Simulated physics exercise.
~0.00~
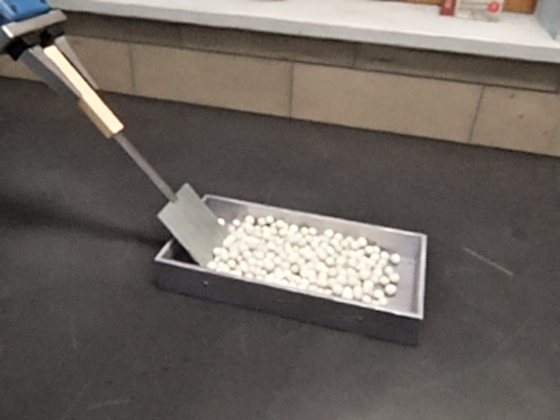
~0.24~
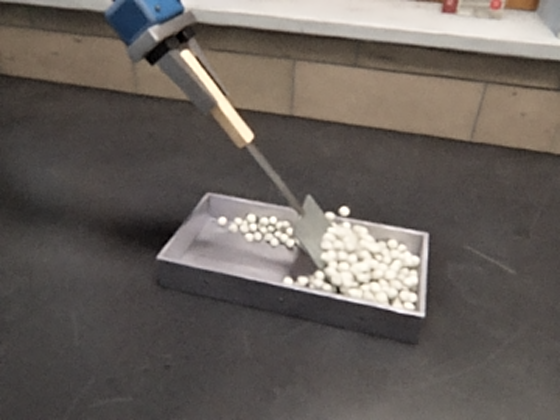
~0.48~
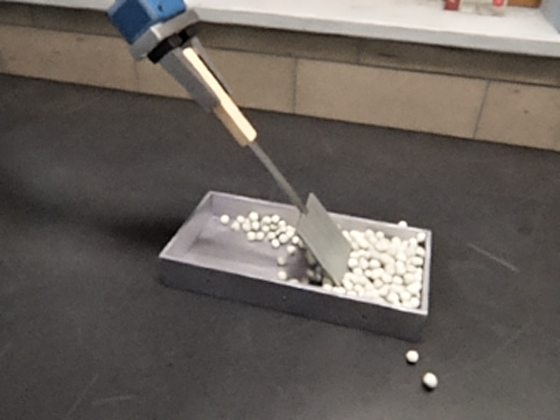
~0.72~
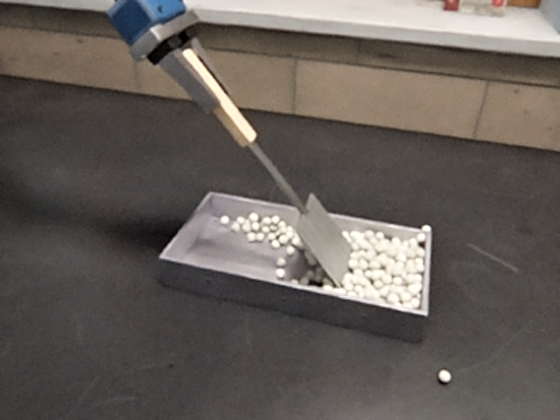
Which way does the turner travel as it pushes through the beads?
The turner moves to the right along the trough, from the left end toward the right side.
